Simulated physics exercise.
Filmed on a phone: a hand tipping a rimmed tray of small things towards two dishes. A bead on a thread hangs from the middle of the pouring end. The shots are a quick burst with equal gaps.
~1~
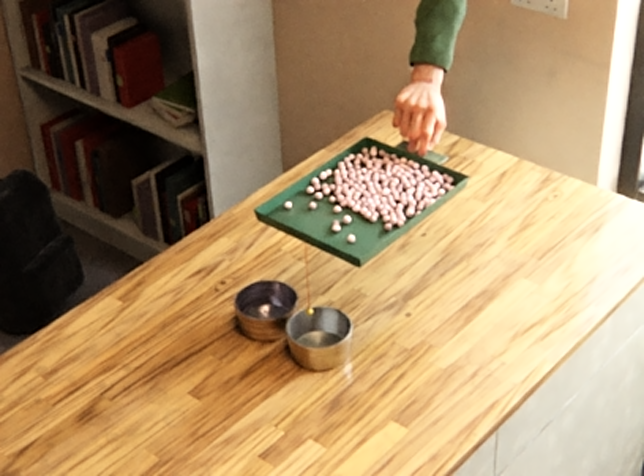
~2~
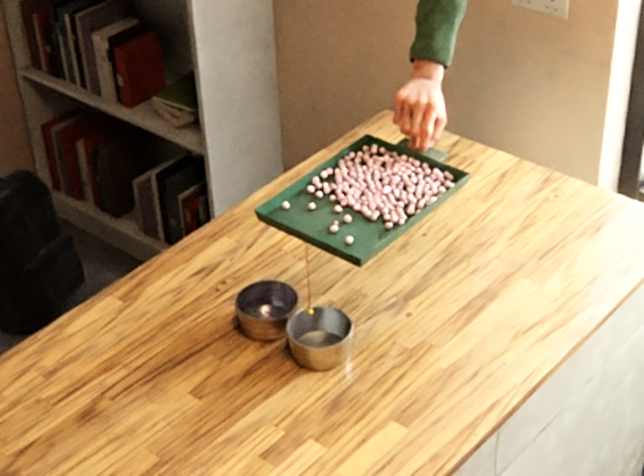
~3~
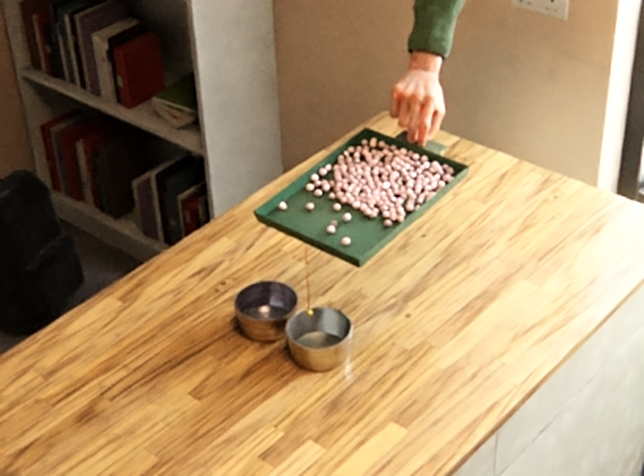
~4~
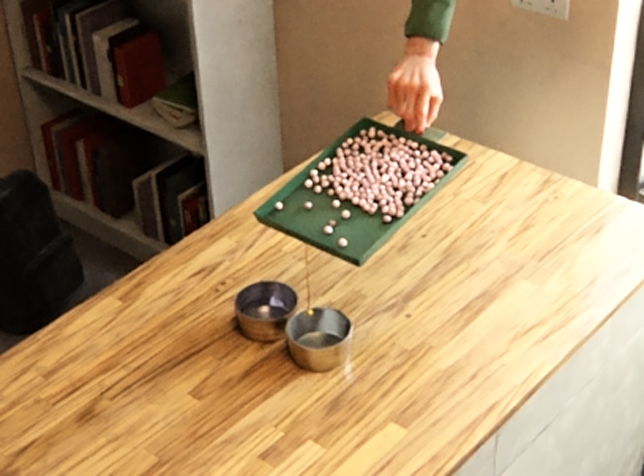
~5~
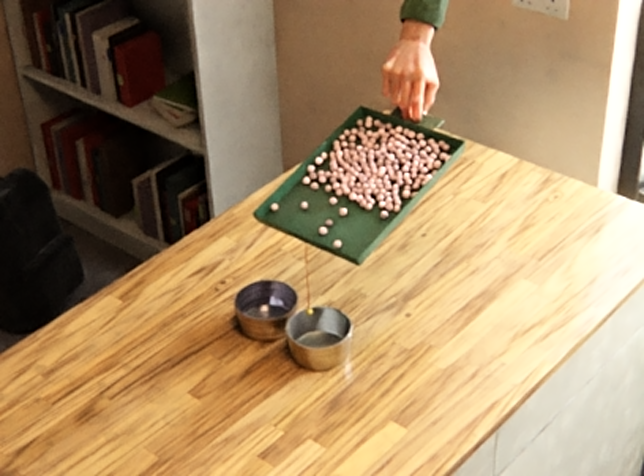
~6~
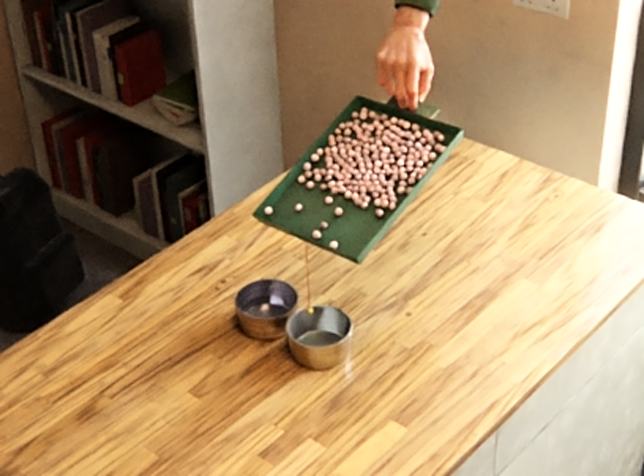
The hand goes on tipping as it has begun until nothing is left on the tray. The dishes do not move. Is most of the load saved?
They take under half between them.
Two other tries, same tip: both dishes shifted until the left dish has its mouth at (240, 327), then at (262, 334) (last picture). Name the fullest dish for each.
First left, then the left-hand dish.
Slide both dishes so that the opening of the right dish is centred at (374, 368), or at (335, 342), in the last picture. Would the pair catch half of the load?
In turn: Below a half; under half.
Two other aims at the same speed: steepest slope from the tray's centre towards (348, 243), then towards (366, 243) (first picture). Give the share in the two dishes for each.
First some 10, then 10 per cent.
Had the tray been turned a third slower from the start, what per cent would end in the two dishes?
Near 20 %.
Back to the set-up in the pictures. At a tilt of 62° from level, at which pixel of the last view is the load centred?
Roughly at (287, 232).
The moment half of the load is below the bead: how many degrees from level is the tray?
Around 95° of tilt.
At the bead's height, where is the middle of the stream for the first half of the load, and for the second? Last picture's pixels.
Around (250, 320) and then (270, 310).
Soon, tray tipped steeply; about two thirds on the tray; a stray few outside both; about a quarter in the air.
A while on, tray tipped past a quarter turn; about a quarter on the tray; a stray few in the right dish; a small part in the left dish; about half outside both; about a quarter in the air.
Towards the end, tray tipped past a quarter turn; a stray few in the right dish; about a quarter in the left dish; most outside both; a stray few in the air.
Finally, tray tipped past a quarter turn; a stray few in the right dish; about a quarter in the left dish; most outside both.
